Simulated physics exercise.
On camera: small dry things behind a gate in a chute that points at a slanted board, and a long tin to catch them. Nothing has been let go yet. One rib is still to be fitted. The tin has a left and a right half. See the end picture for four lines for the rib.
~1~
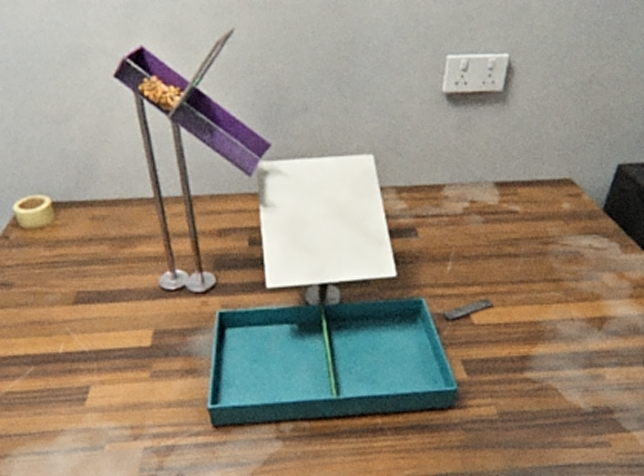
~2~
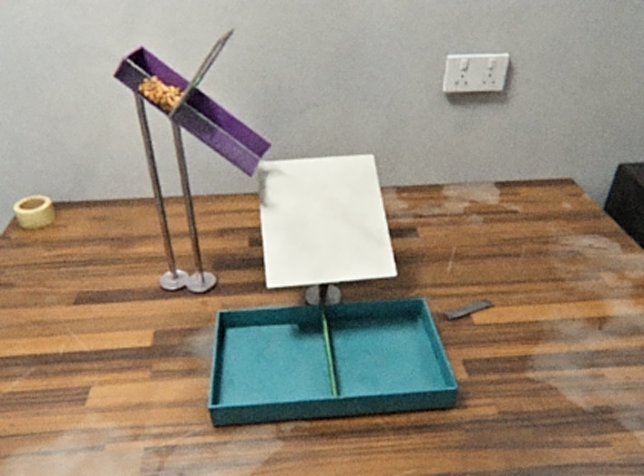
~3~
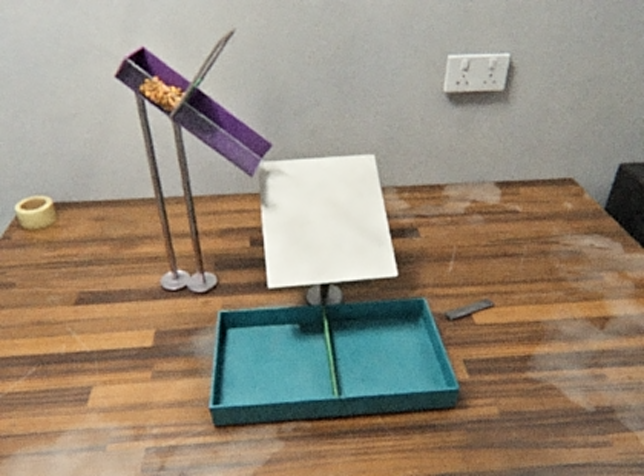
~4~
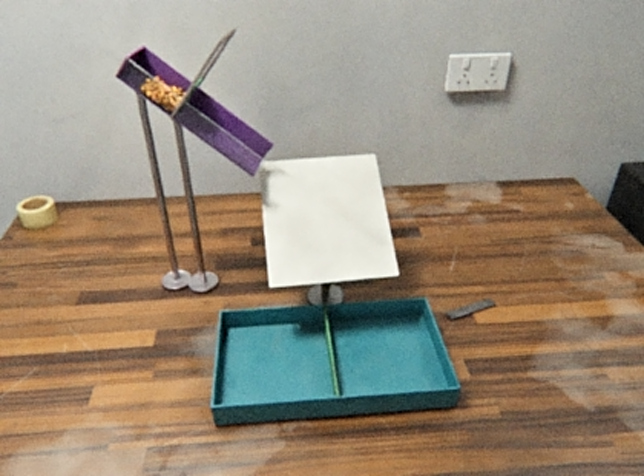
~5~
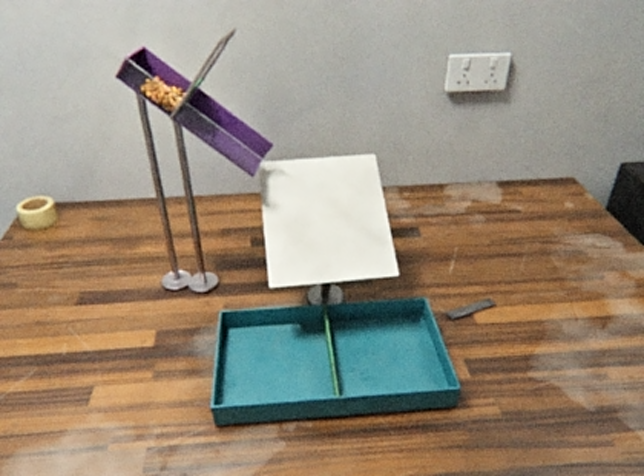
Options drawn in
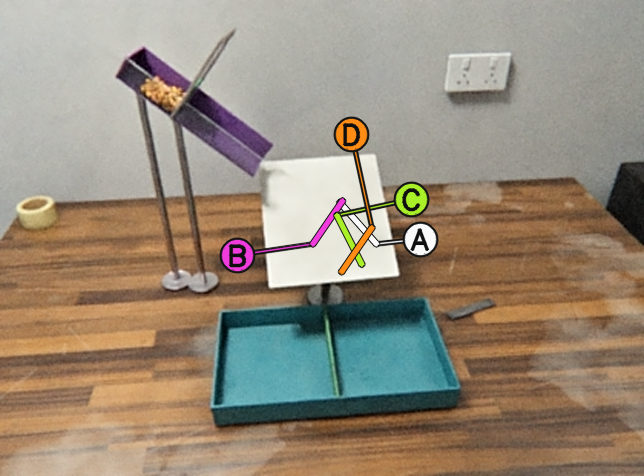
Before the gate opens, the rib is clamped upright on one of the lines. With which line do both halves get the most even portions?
I would pick line D.
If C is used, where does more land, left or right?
Right.
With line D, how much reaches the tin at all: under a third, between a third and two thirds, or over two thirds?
Over two thirds.
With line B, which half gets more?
More lands on the left.
On the marked copy, line A from (339, 202) to (376, 243); line B from (342, 200) to (312, 243); line C from (336, 215) to (361, 264); line D from (371, 227) to (341, 271).
With A, of what is caught, a small share in the left half, all but a few in the right.
With B, of what is caught, all but a few in the left half, only a few in the right.
With C, of what is caught, a small share in the left half, all but a few in the right.
With D, of what is caught, close to two thirds in the left half, close to a third in the right.
